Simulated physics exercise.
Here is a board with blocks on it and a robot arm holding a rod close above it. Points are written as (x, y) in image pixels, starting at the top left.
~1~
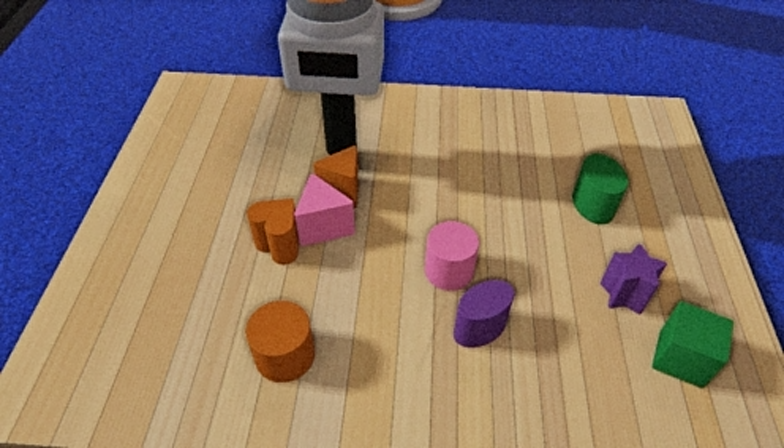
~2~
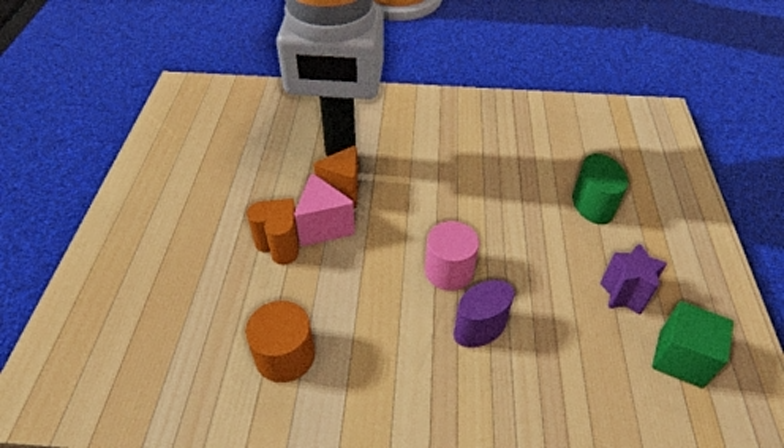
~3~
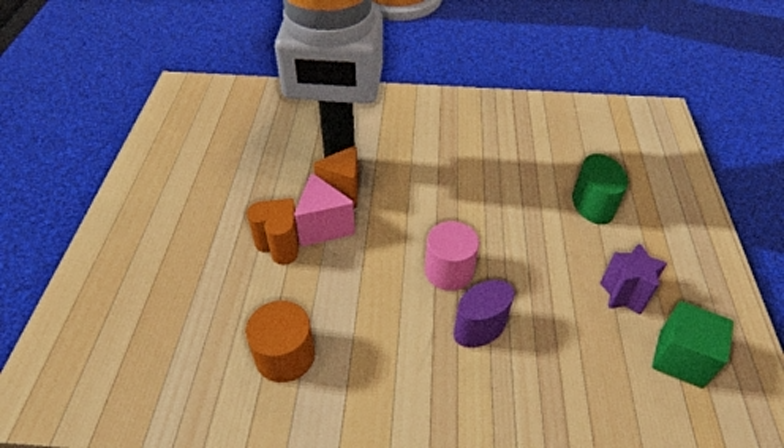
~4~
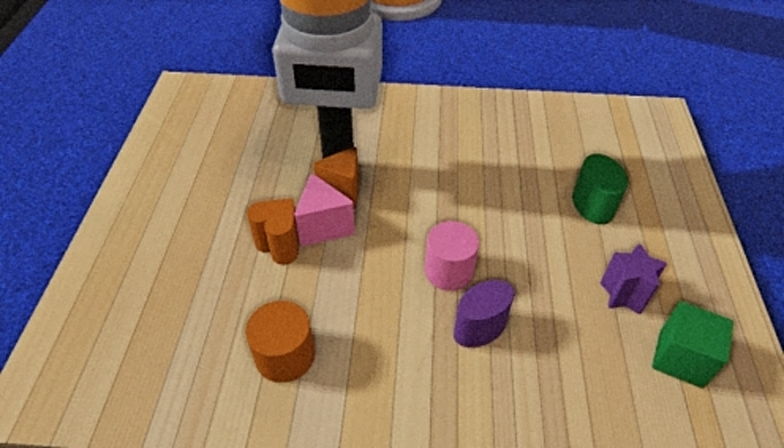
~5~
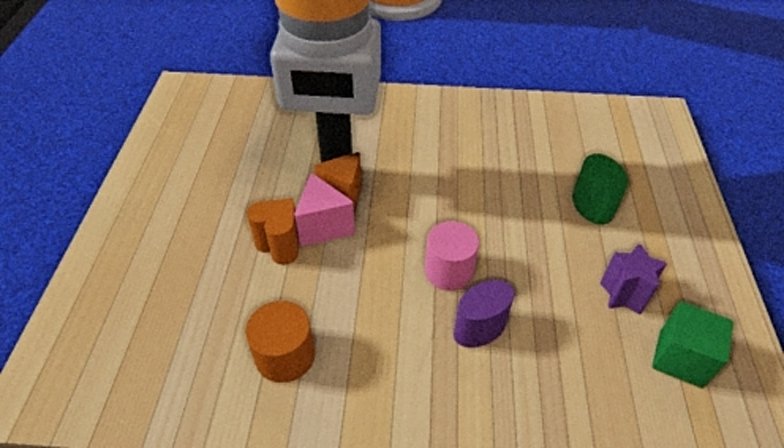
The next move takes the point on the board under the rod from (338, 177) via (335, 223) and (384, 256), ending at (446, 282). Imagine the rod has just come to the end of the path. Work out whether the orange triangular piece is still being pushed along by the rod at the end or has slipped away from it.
Once the path is finished, the orange triangular piece lies beside or behind the rod.
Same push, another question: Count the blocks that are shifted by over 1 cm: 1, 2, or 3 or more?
That push would leave three or more blocks displaced by more than about 1 cm.
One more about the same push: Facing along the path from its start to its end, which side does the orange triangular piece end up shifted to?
To the right.
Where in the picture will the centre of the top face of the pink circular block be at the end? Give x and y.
Top centre: (495, 246).
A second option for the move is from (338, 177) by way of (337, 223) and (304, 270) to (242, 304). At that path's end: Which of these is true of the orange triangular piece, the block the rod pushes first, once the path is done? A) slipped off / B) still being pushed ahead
A - slipped off.
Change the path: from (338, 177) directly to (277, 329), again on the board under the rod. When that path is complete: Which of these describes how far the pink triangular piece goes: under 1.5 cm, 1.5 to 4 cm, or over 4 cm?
The shift is above 4 cm.
On the path given first. One third of the way, rod (335, 214); pink triangular piece (312, 224); orange triangular piece (349, 214), turned 10° clockwise.
Two thirds of the way, rod (384, 247); pink triangular piece (311, 228); orange triangular piece (376, 251), turned 35° clockwise.
At the end, rod (447, 273); orange heart block in place; pink triangular piece (311, 228); orange triangular piece (377, 255), turned 50° clockwise; pink circular block (495, 246).
